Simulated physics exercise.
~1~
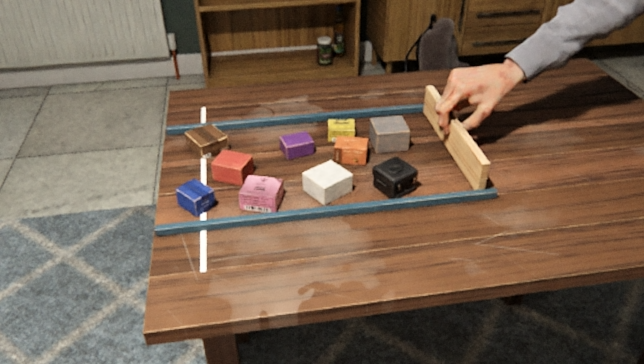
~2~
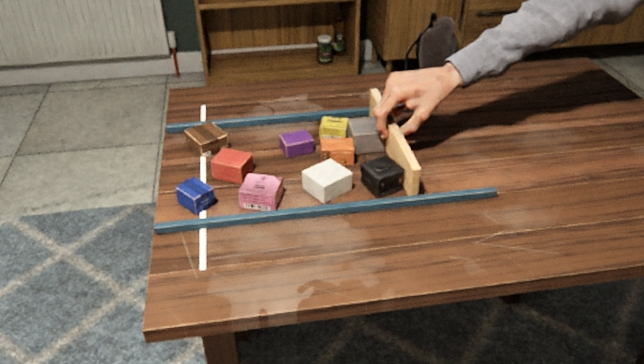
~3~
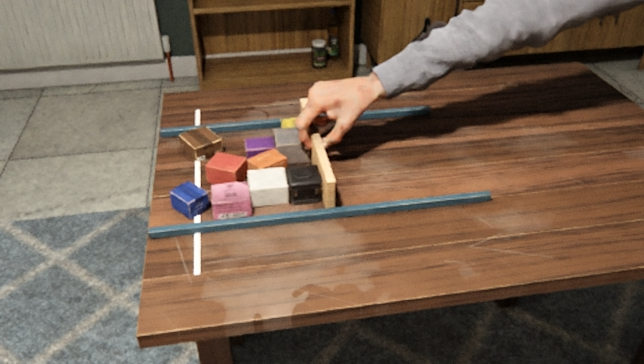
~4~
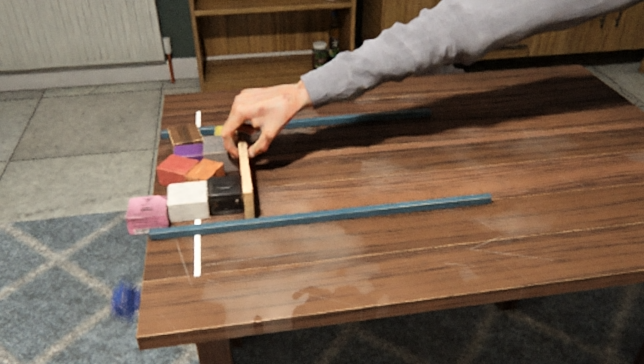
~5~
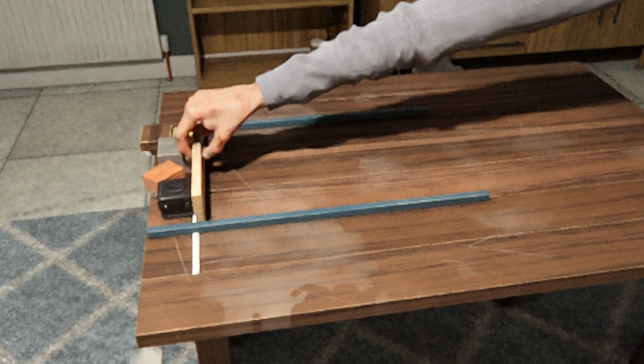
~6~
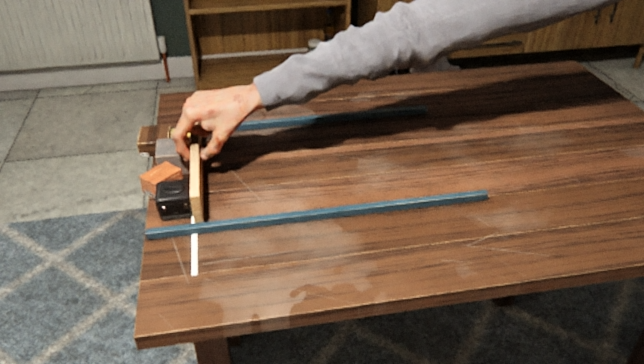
On a wooden table between two blue rails, a hand slides a wooden board left, bunching coloured blocks together and pushing them towards the edge beyond a white tape line. The blue one drops first, more follow, and the board stops at the tape with a few blocks, including black and orange ones, still there.
